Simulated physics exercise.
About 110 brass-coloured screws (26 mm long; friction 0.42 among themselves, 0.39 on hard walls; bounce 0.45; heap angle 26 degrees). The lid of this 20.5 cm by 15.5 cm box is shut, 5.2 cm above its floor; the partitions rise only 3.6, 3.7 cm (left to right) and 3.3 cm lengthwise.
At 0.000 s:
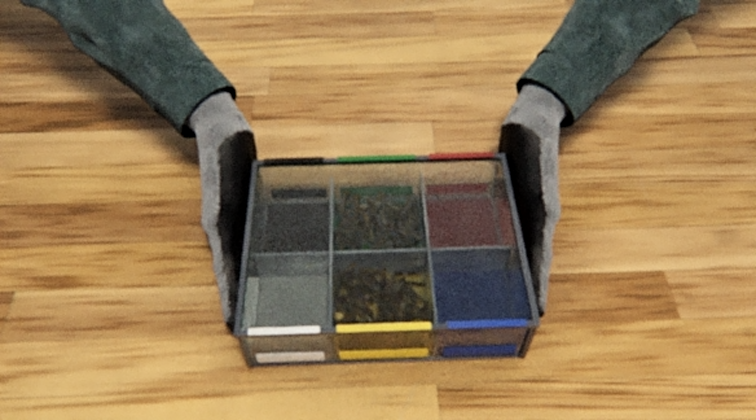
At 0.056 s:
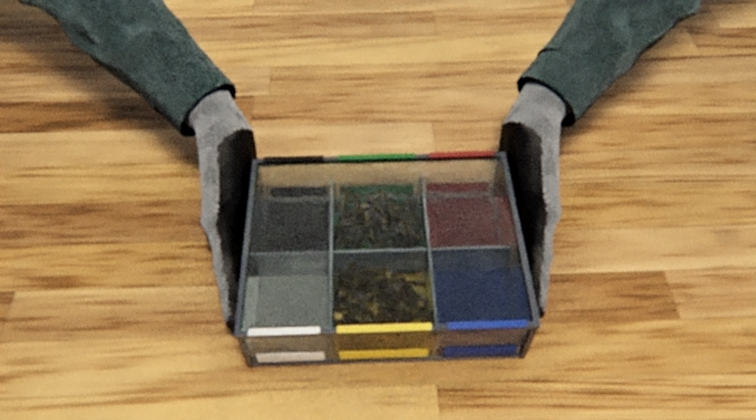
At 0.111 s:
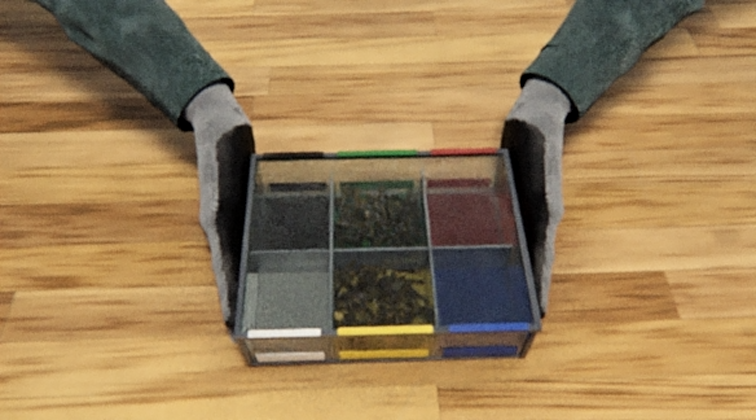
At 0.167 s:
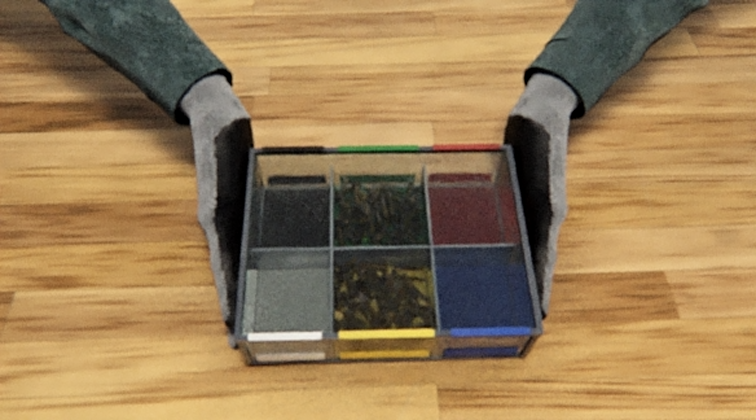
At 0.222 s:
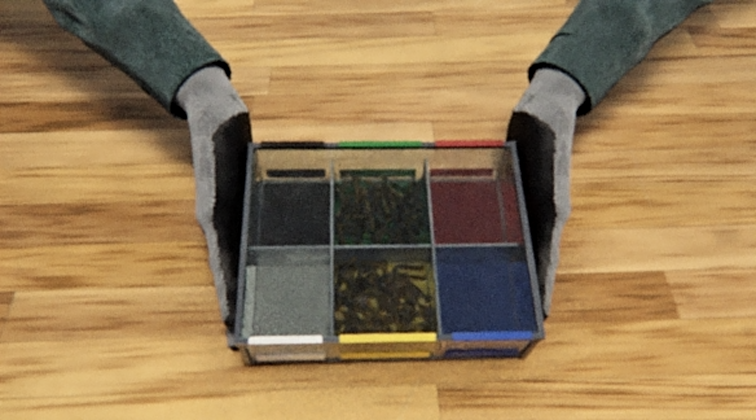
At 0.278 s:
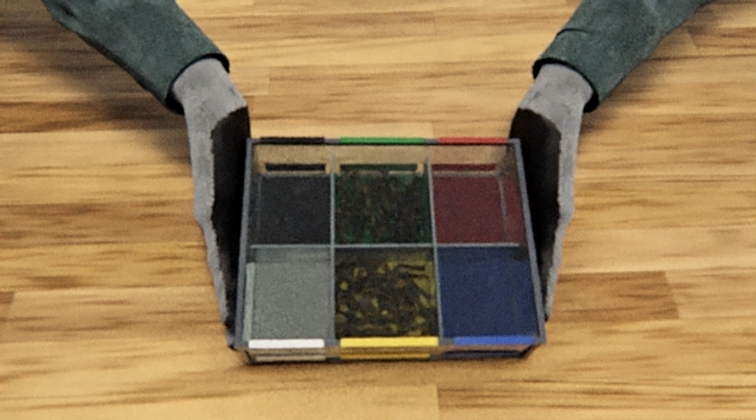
A clear six-compartment box, held at both sides by two gray-gloved hands above a wooden surface, starts nearly level, with small dark and brassy pieces in its green and yellow middle sections. The hands then gradually tilt it toward the viewer, while the pieces remain in the same two compartments.
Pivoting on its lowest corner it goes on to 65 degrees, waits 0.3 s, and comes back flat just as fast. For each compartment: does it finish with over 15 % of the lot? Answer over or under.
Red compartment: Under; blue compartment: Under; green compartment: Over; yellow compartment: Over; white compartment: Under; black compartment: Under.
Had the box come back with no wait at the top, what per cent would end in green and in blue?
In that case green 50, blue 0.
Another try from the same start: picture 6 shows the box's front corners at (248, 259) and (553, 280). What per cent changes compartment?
Then about 0 per cent.
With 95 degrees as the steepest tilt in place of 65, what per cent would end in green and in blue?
Green 35; blue 5.
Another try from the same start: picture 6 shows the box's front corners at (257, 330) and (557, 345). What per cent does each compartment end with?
Red 0; blue 5; green 45; yellow 50; white 0; black 0.
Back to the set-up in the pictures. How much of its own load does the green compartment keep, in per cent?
Roughly 90 per cent.
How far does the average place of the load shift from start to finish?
Roughly 2.0 cm.
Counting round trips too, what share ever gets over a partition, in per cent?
About 5 per cent.
After 1.36 s, tilt 65 degrees; green 50 %, yellow 50 %.
After 2.08 s, tilt 33 degrees; green 50 %, yellow 50 %.
Then, at 2.83 s, tilt 0 degrees; green 50 %, yellow 50 %.
By 3.1 s all is still; red 0 %, blue 0 %, green 50 %, yellow 50 %, white 0 %, black 0 %.
